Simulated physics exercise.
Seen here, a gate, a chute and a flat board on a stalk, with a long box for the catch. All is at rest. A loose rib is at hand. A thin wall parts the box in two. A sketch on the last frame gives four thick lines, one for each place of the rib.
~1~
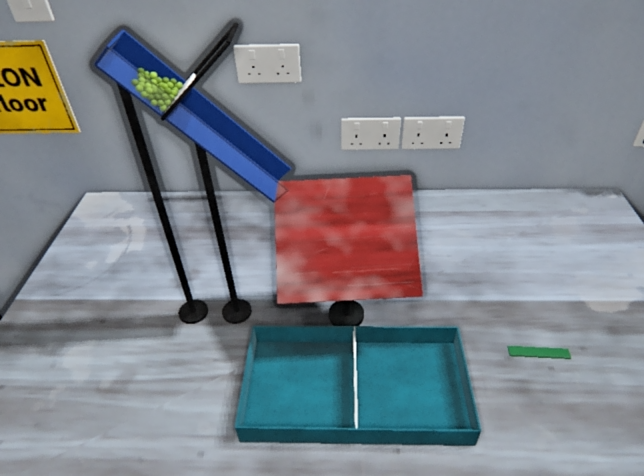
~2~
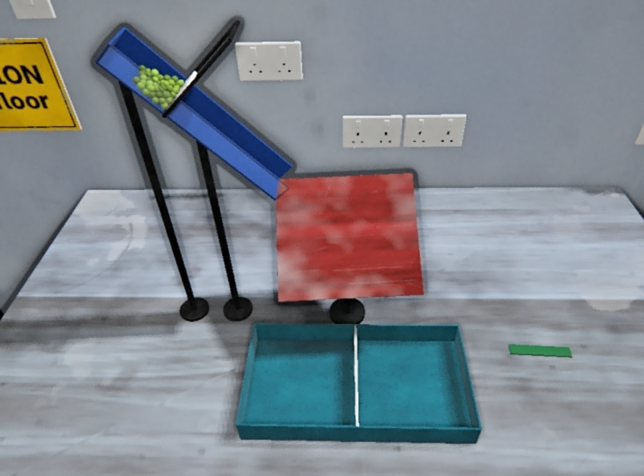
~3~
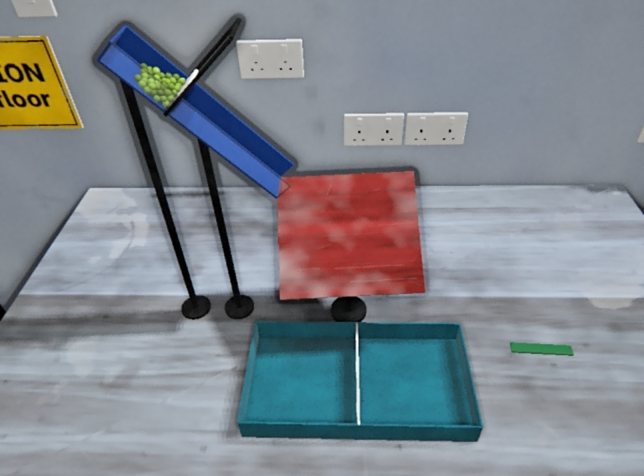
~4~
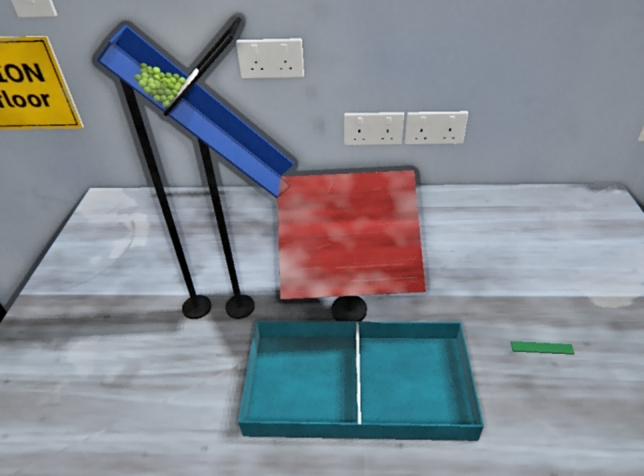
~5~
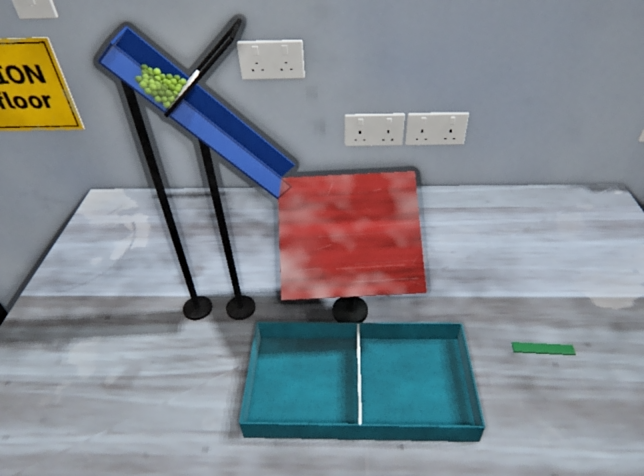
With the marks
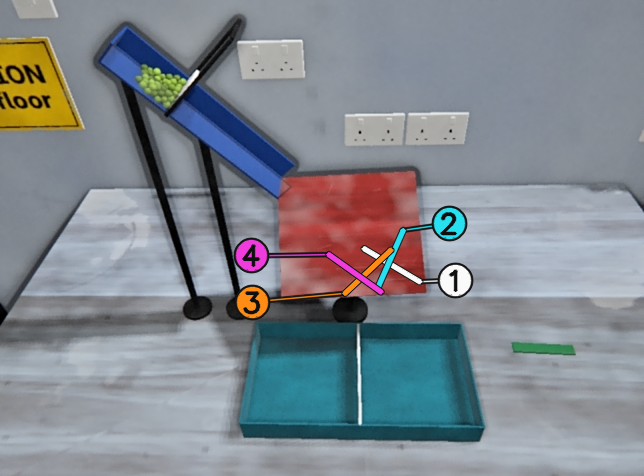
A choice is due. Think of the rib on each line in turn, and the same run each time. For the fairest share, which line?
2 beats the others.
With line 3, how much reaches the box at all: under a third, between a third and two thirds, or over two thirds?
Over two thirds.
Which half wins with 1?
Right.
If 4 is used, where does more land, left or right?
More lands on the right.
On the marked copy, line 1 from (364, 248) to (419, 281); line 2 from (403, 230) to (378, 287); line 3 from (390, 250) to (345, 293); line 4 from (328, 254) to (381, 291).
If 1 is chosen, of what is caught, about a quarter in the left half, most in the right.
If 2 is chosen, of what is caught, about half in the left half, about half in the right.
If 3 is chosen, of what is caught, most in the left half, about a quarter in the right.
If 4 is chosen, of what is caught, about a quarter in the left half, most in the right.
